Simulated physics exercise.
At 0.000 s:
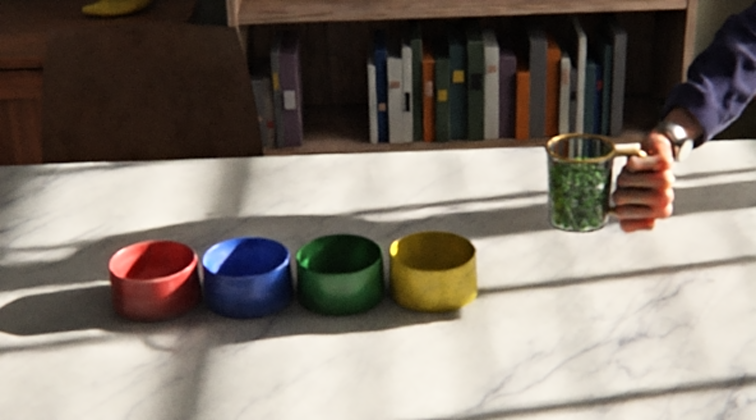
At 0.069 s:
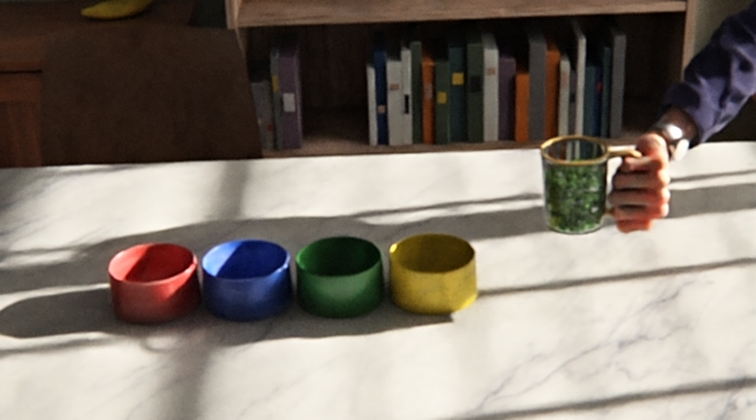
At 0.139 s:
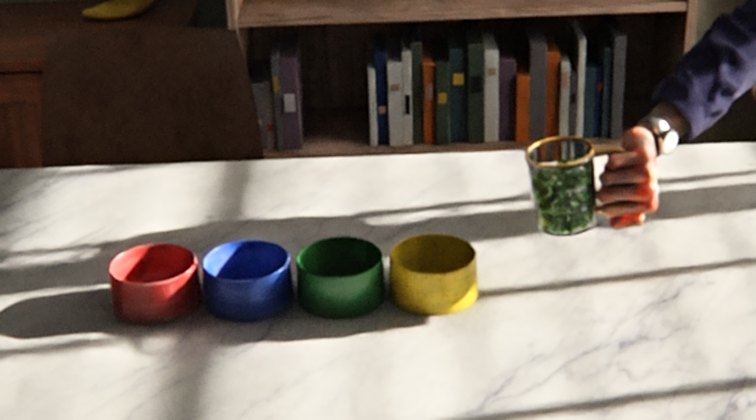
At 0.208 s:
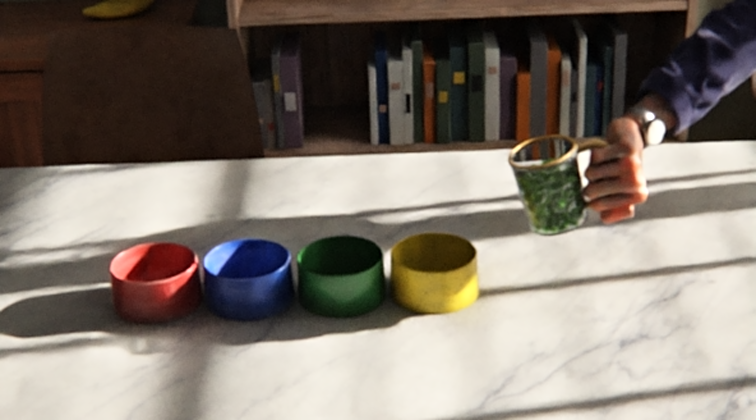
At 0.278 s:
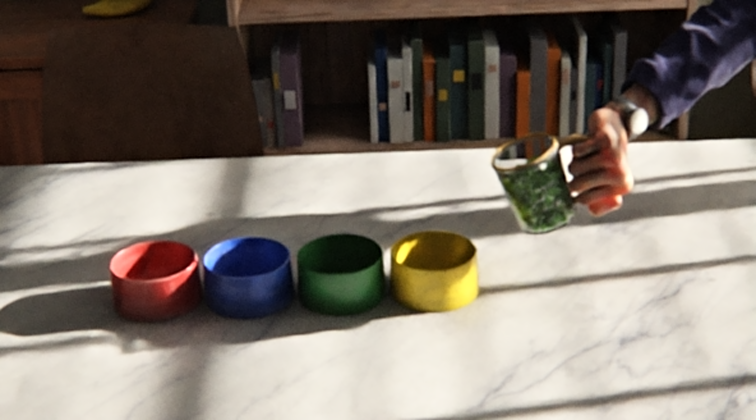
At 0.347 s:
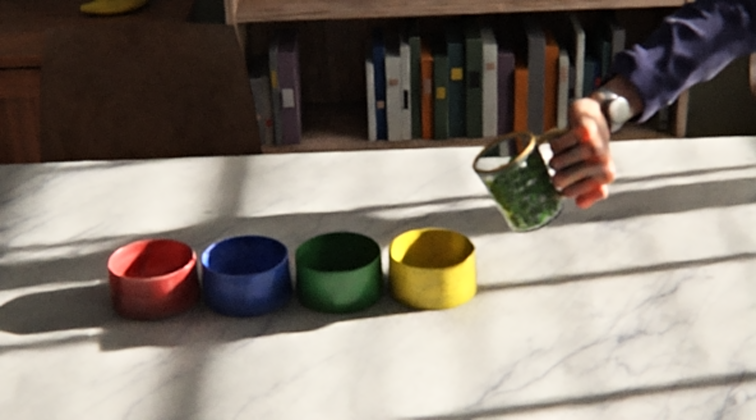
The video shows a hand holding a glass cup of small green pieces above a marble table, beside a row of red, blue, green and yellow dishes. The hand moves the cup a short way left while gradually tilting it leftward.
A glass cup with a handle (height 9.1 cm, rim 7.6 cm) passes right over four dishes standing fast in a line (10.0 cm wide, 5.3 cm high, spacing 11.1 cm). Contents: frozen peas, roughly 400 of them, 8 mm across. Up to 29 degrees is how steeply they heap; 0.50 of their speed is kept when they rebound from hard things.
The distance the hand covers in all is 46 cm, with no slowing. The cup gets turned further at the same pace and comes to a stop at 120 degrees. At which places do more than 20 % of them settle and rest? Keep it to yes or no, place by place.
Place by place: Red dish no, blue dish yes, green dish no, yellow dish no, counter no.
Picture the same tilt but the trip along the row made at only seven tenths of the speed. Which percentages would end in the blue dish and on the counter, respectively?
Blue 0; counter 0.
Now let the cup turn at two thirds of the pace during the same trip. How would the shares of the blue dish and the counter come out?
In that case blue 10, counter 0.
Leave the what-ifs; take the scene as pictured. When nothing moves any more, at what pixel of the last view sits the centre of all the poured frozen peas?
I'd put it at about (244, 282).
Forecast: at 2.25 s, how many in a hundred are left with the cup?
About 0 per cent.
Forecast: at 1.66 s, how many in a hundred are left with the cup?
It works out to about 0 per cent of the load.
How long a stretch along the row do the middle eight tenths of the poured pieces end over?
Roughly 12 centimetres.
After 1.13 s, tilt 98 degrees; cup holds 95 %, green 5 %.
After 1.66 s, tilt 120 degrees; cup holds 0 %, blue 80 %, green 10 %.
Then, at 2.25 s, tilt 120 degrees; cup holds 0 %, blue 80 %, green 10 %.
By 2.5 s all is still; red 0 %, blue 80 %, green 10 %, yellow 0 %, counter 10 %.
